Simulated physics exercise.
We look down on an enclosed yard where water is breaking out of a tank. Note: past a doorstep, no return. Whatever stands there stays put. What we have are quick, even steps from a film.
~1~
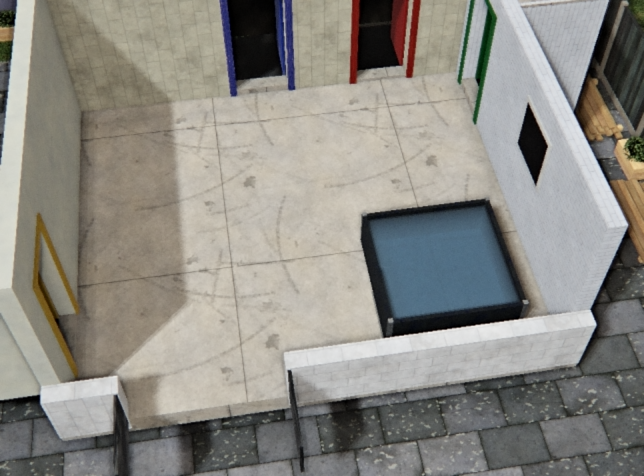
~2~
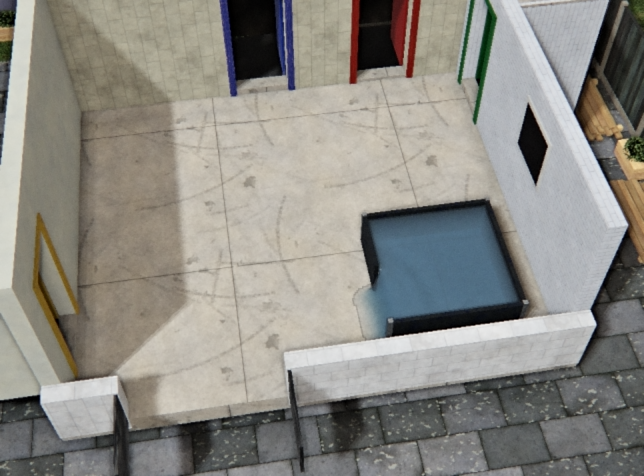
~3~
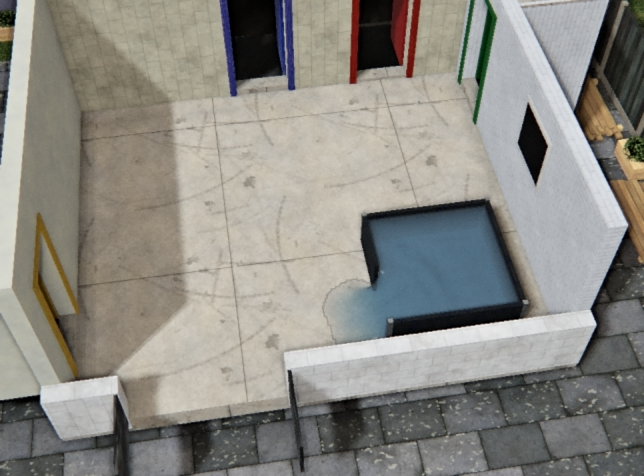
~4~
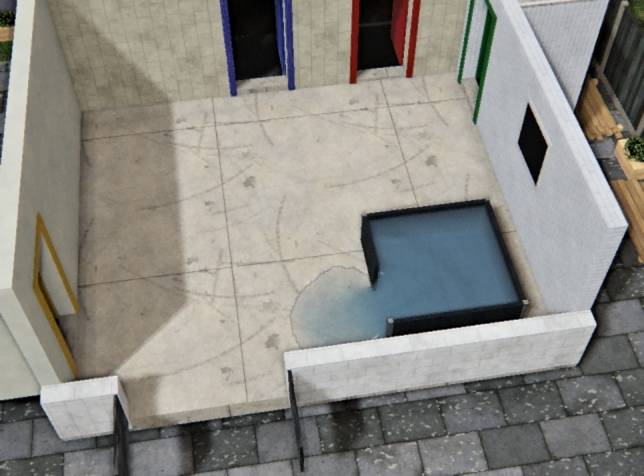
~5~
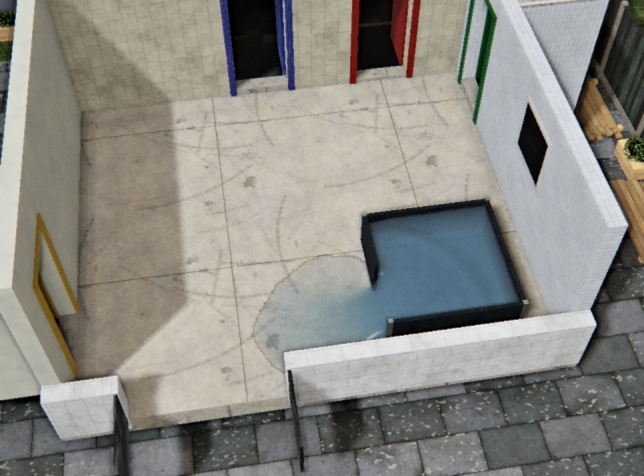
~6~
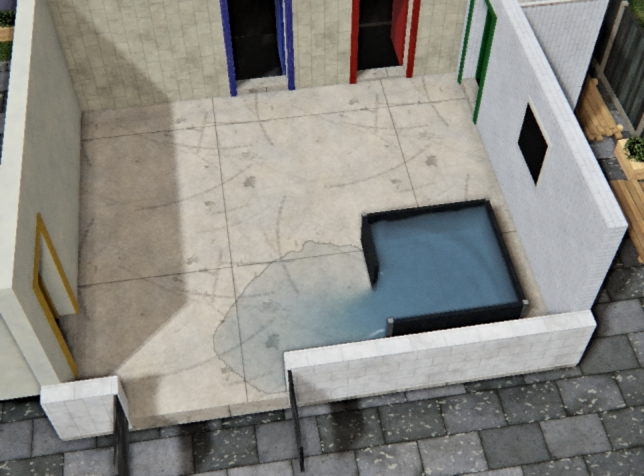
To begin with, a dark-edged tank of blue water sits whole in the right part of a pale walled yard. Its left side opens near the low front wall, and water pours out through the gap, spreading leftward across the floor in a widening, thin, rounded sheet.
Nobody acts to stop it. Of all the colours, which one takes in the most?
The yellow one.
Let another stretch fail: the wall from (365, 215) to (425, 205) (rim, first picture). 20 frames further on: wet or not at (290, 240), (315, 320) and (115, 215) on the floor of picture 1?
Untouched, untouched, untouched.
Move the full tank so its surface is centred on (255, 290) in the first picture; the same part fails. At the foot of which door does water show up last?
That would be the one in green.
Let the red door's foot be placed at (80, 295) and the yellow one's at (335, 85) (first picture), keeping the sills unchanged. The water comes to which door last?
It's the green one.
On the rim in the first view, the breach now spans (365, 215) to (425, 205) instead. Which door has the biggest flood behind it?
The door marked red.
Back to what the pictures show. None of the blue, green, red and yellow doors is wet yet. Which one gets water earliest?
I'd go with the one in yellow.
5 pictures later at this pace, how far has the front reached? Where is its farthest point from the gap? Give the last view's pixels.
Farthest reach: About (90, 383).
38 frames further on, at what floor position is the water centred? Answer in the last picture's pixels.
I'd point to (268, 270).
A moment on, water covers 25 % of the floor; red door not reached, blue door not reached, yellow door not reached, green door not reached.
Next, water covers 35 % of the floor; red door not reached, blue door not reached, yellow door a trickle in, green door not reached.
Then, water covers 40 % of the floor; red door not reached, blue door not reached, yellow door a lot in, green door not reached.
Later, water covers 55 % of the floor; red door not reached, blue door not reached, yellow door a lot in, green door not reached.
In the end, water covers 80 % of the floor; red door wet at the sill, nothing in, blue door wet at the sill, nothing in, yellow door a lot in, green door wet at the sill, nothing in; the yellow door has let in the most.
